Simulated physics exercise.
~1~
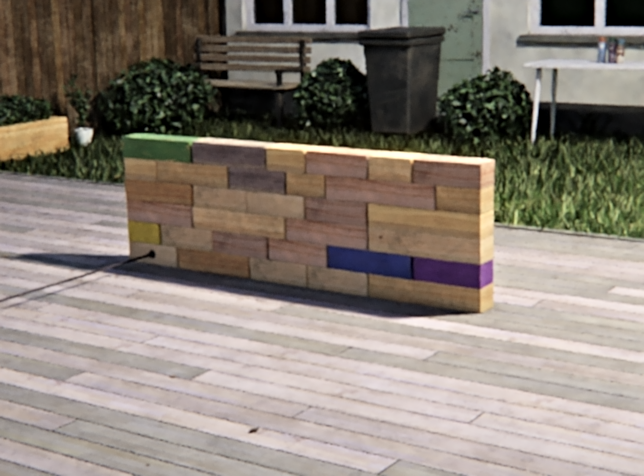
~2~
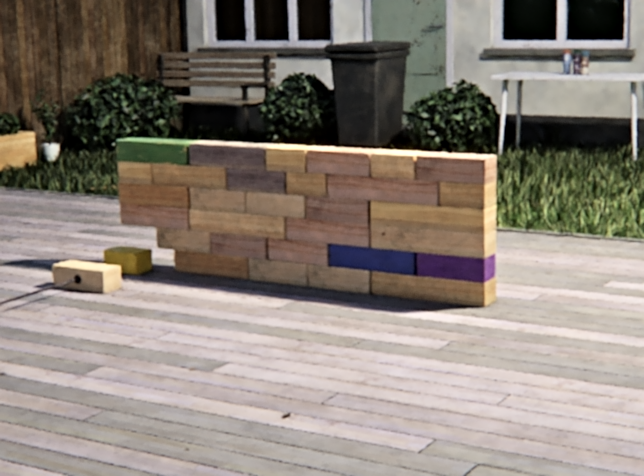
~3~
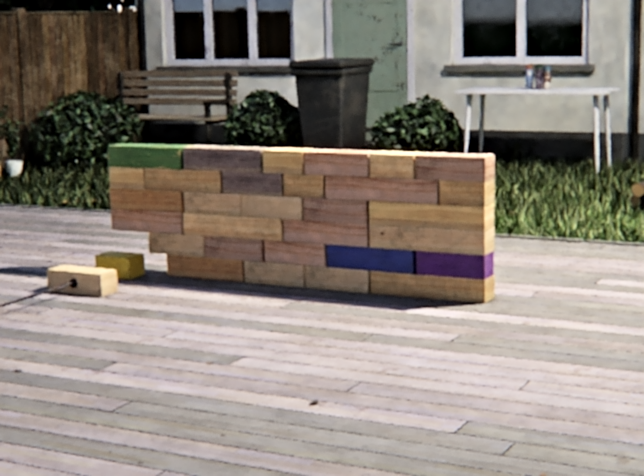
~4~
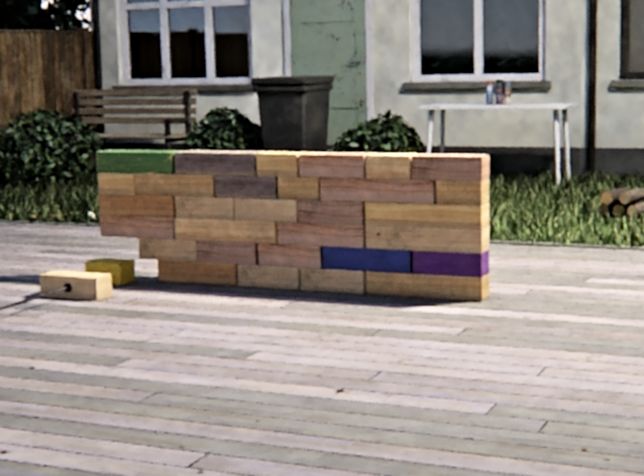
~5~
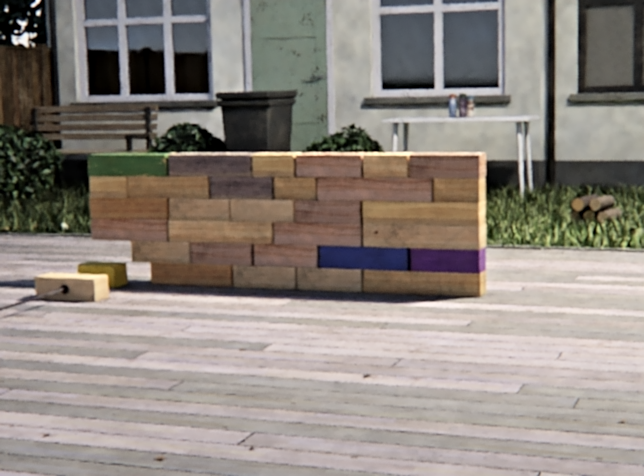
A thin rod draws a light wooden block leftward out of the lower left corner of a low free-standing wall on a deck, and the yellow block above drops beside it. The rest, including the purple, blue and green blocks, stays standing as the view drifts sideways.
